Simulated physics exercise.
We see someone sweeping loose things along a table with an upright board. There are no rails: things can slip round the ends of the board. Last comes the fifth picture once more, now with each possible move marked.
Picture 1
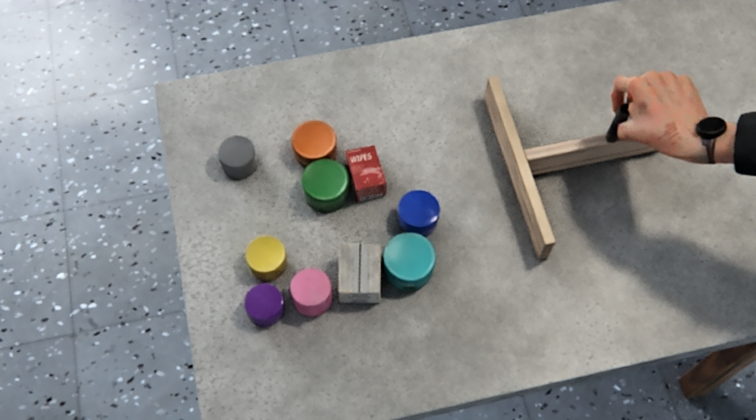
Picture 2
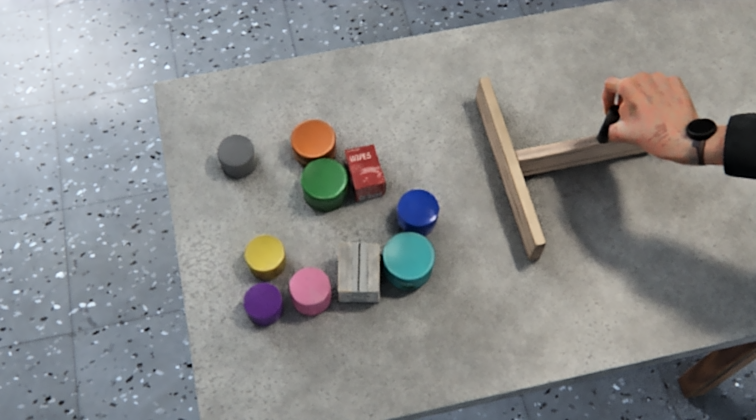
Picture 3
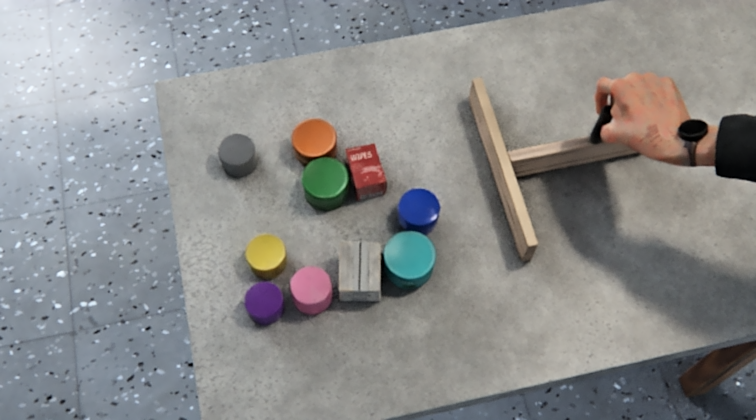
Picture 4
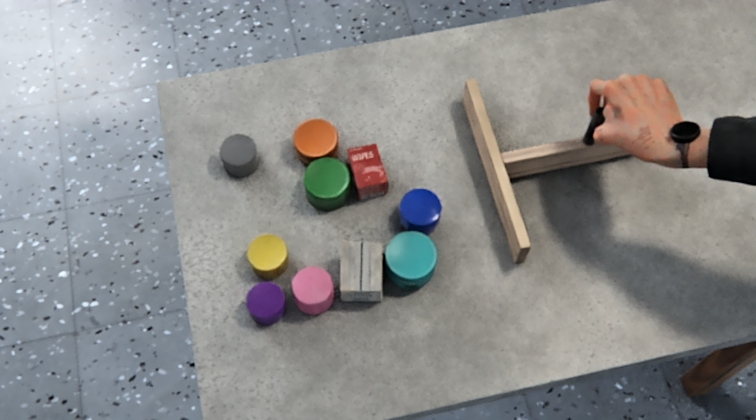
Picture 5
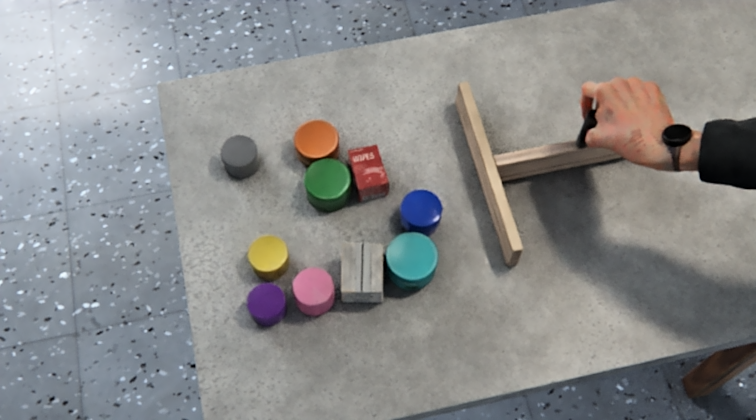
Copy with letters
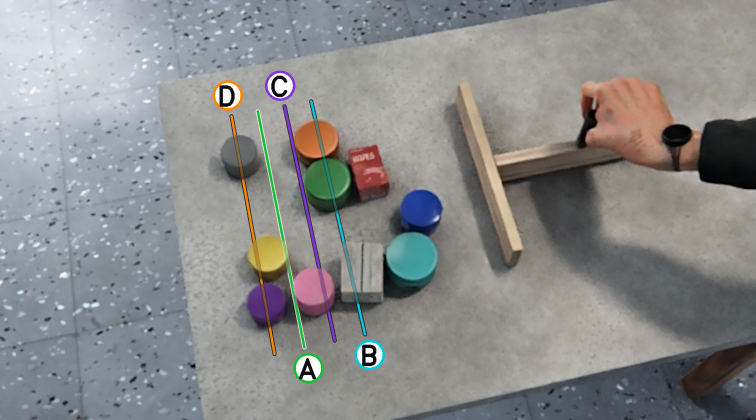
A hand gripping the handle of a wooden T-shaped board slides it slowly leftward across a grey table, toward a group of colourful round containers, a red box and a pale block, which stay still and untouched.
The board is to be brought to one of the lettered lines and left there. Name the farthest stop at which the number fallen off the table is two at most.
D is the last line within the limit.
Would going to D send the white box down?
No.
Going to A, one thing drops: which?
It is the purple pot.
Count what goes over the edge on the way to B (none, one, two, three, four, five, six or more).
By then, none.
On the marked copy, A at (280, 222); B at (336, 210); C at (308, 216); D at (252, 227).
Following D. Soon after the start, board (405, 178); pink tin (310, 294); white box (348, 276).
Later, board (319, 196); purple pot (197, 323); pink tin (232, 336).
In the end, board (252, 209); purple pot over the edge; pink tin over the edge; two fallen.
As for the rest, A is within the limit but short; B is within the limit but short; C is within the limit but short.
